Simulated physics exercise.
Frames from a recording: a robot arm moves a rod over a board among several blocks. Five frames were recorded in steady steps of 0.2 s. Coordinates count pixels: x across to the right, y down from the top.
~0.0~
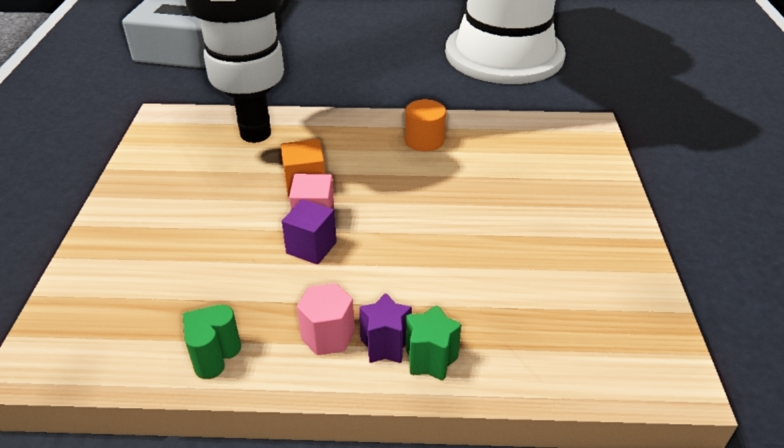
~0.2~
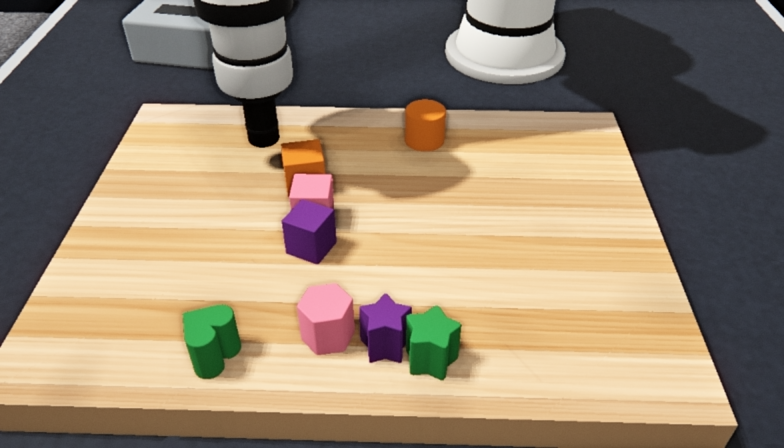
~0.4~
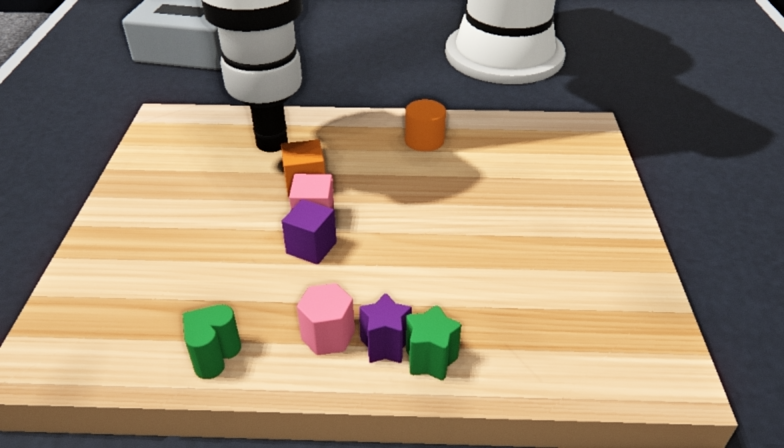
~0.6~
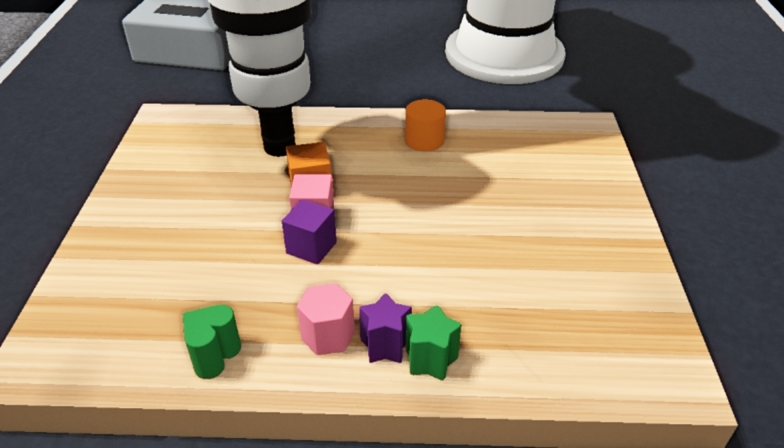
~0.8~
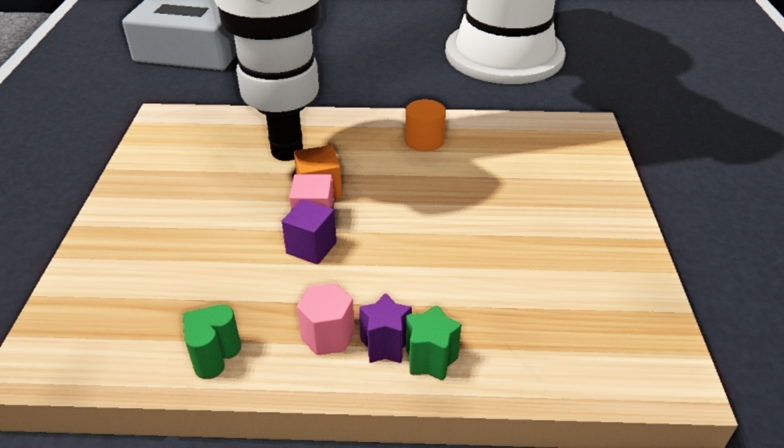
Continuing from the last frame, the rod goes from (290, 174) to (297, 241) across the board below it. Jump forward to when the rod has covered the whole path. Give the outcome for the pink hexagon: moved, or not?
It gets no push and keeps its place.
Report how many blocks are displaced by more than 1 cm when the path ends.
It should be three or more, as far as I can tell.
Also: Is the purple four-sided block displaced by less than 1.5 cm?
No, it doesn't check out.
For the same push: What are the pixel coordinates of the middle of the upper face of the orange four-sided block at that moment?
The middle of the upper face of the orange four-sided block will lie at about (332, 171) in the picture.
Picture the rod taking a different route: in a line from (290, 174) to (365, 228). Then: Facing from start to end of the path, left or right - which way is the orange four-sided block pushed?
The answer is left: Facing from the path's start to its end, that's where the orange four-sided block shifts.
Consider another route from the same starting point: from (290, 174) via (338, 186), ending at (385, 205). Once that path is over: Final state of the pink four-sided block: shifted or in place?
Displaced.
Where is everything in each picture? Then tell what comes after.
Rod's lower end at (256, 135); purple four-sided block at (308, 214); pink four-sided block at (311, 185); orange four-sided block at (302, 151); pink hexagon at (325, 301), in the first picture.
Rod at (264, 140); blocks still, in the second picture.
Rod at (272, 145); blocks still, in the third picture.
Rod at (280, 149); orange four-sided block at (308, 154), in the fourth picture.
Rod at (288, 153); purple four-sided block at (308, 214); pink four-sided block at (311, 185); orange four-sided block at (317, 158); pink hexagon at (325, 301), in the fifth picture.
On the path given first. One third of the way, rod at (290, 174); purple four-sided block at (308, 219); pink four-sided block at (316, 193), turned 20° clockwise; orange four-sided block at (327, 167), turned 50° anticlockwise.
Two thirds of the way, rod at (292, 196); purple four-sided block at (308, 225); pink four-sided block at (321, 199), turned 20° clockwise; orange four-sided block at (332, 171), turned 70° anticlockwise.
At the end, rod at (294, 219); purple four-sided block at (310, 235); pink four-sided block at (332, 206); orange four-sided block at (332, 171), turned 70° anticlockwise; pink hexagon still.
